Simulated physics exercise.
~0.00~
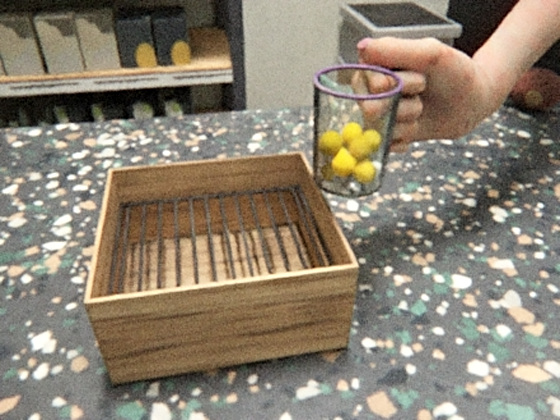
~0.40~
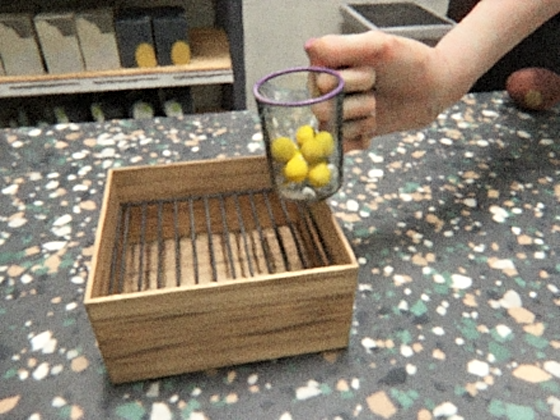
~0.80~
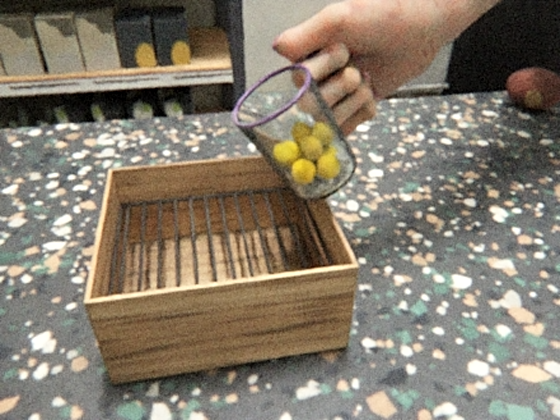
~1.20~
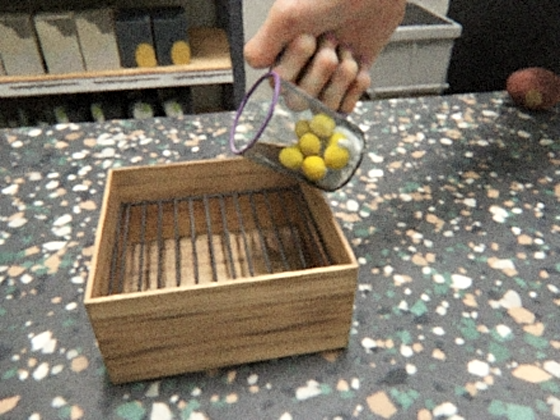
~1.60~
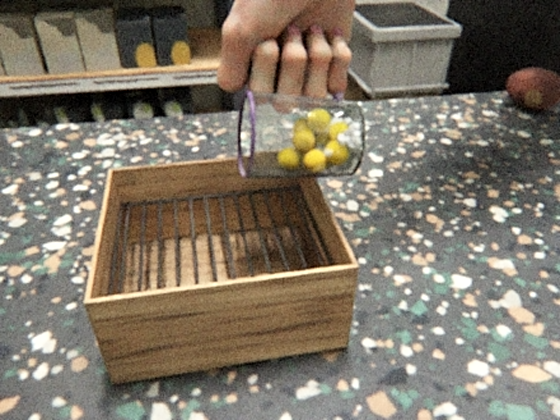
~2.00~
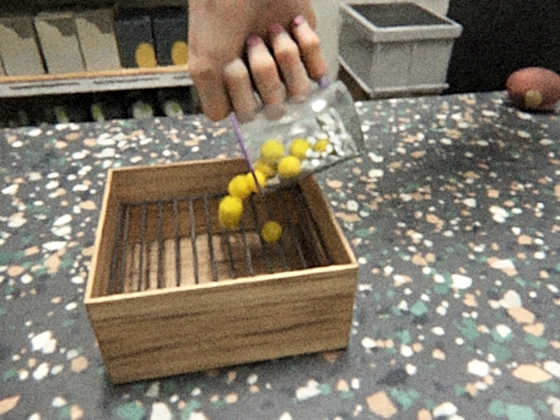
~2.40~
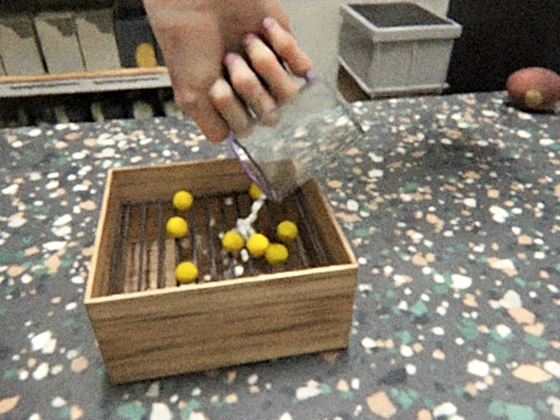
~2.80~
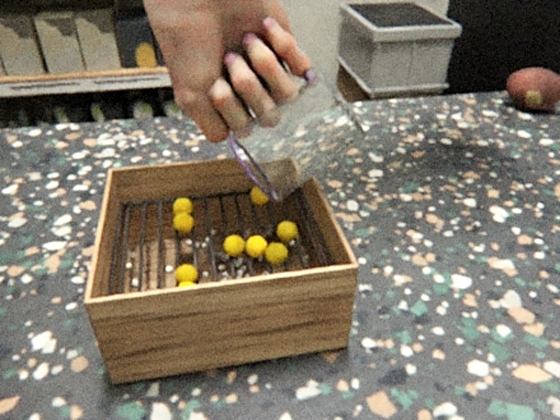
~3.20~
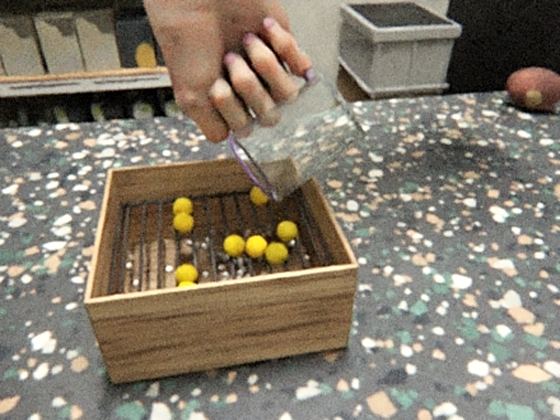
A hand holds a clear, purple-rimmed cup of yellow balls and small white pieces at the right, above a speckled dark counter seen from slightly above. Below and to the left sits an open wooden box with a rack of dark wires inside, with shelves and a grey bin behind. The hand moves the cup left over the box and gradually tips it onto its side. Yellow balls tumble out first, then the white pieces follow as the cup tilts further down. The yellow balls settle scattered on the wires, while the white pieces drop through and rest beneath, leaving the cup empty.
